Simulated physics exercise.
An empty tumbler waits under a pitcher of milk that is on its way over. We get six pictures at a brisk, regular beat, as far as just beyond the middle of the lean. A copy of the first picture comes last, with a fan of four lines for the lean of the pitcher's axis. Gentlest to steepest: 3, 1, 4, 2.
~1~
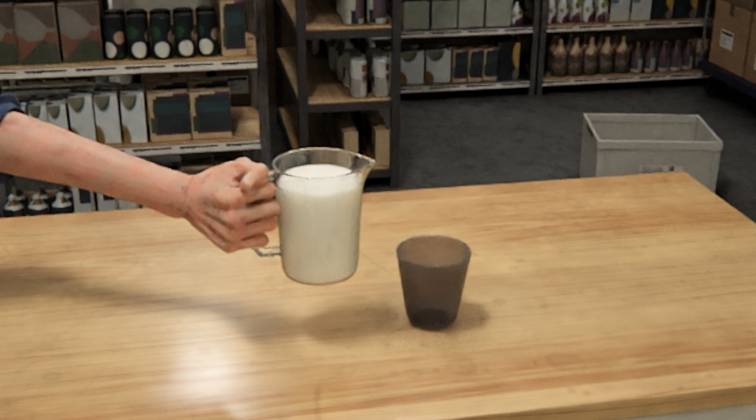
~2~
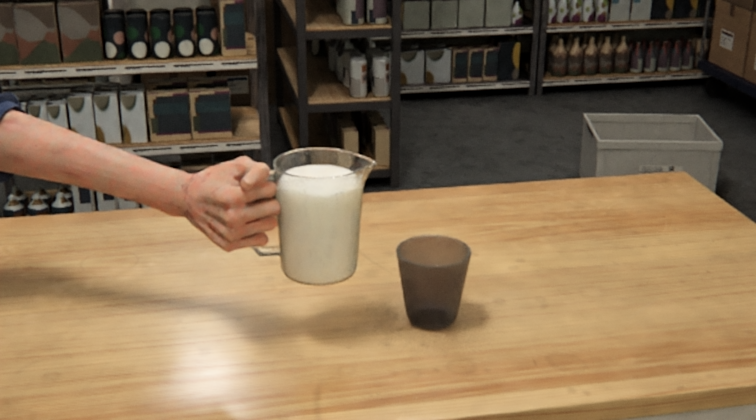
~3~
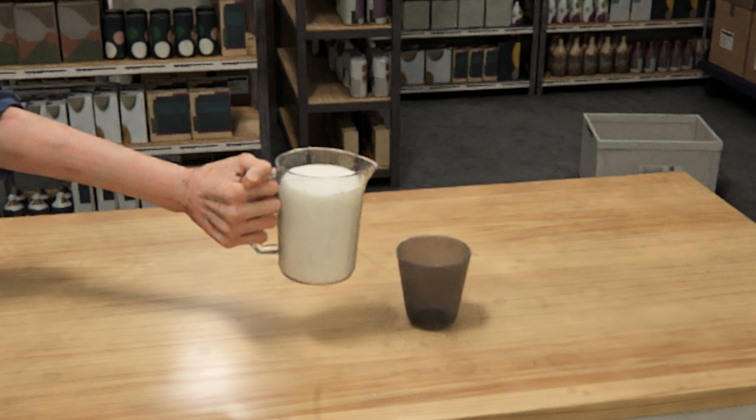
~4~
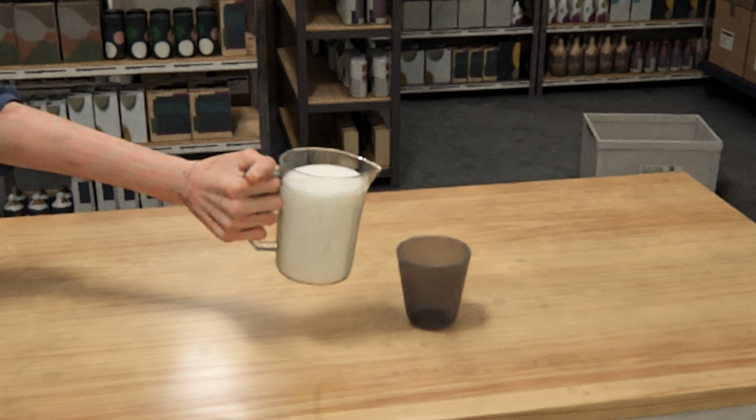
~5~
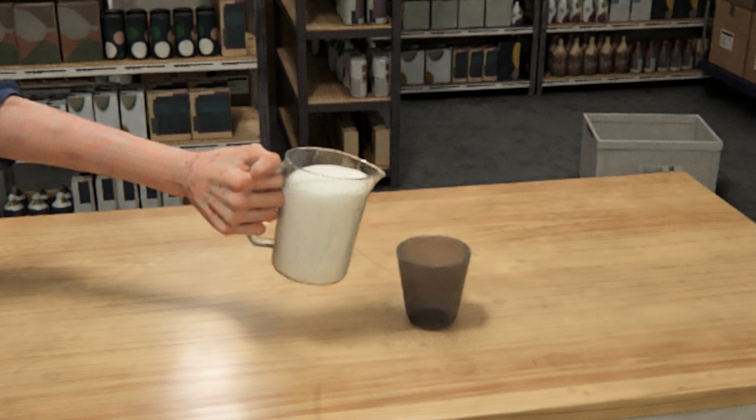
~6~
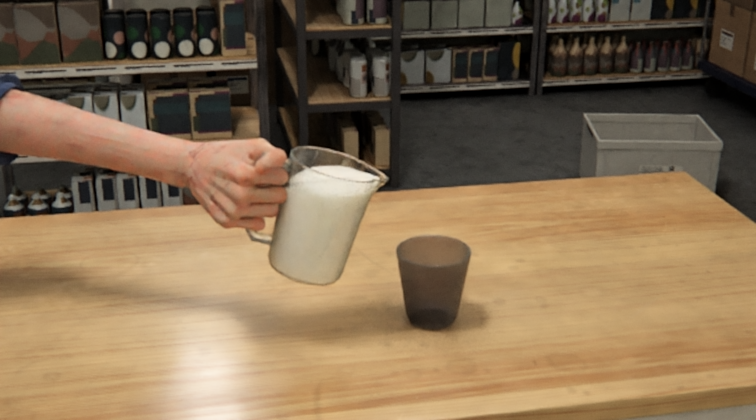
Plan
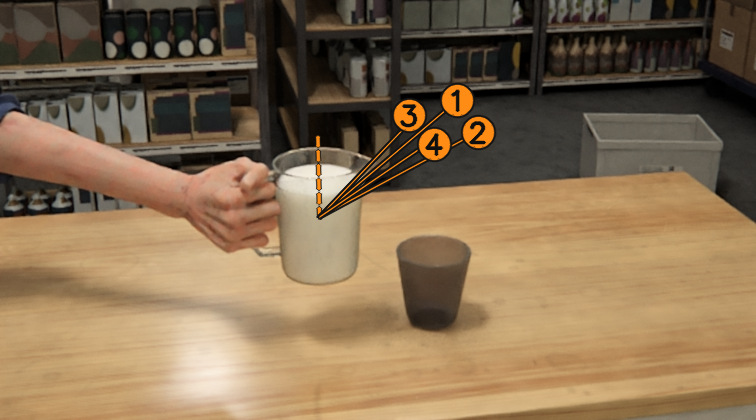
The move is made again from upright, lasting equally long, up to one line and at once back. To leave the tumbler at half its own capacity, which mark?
The answer is tilt 1.
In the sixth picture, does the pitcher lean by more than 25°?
No.
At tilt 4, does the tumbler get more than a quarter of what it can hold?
Yes, clearly.
On the marked copy, 1 at (444, 110); 2 at (463, 139); 3 at (401, 131); 4 at (417, 150).
For tilt 1, the tumbler ends with about 48 % of what it can hold.
For tilt 2, the tumbler ends with about 81 % of what it can hold.
For tilt 3, the tumbler ends with about 35 % of what it can hold.
For tilt 4, the tumbler ends with about 64 % of what it can hold.
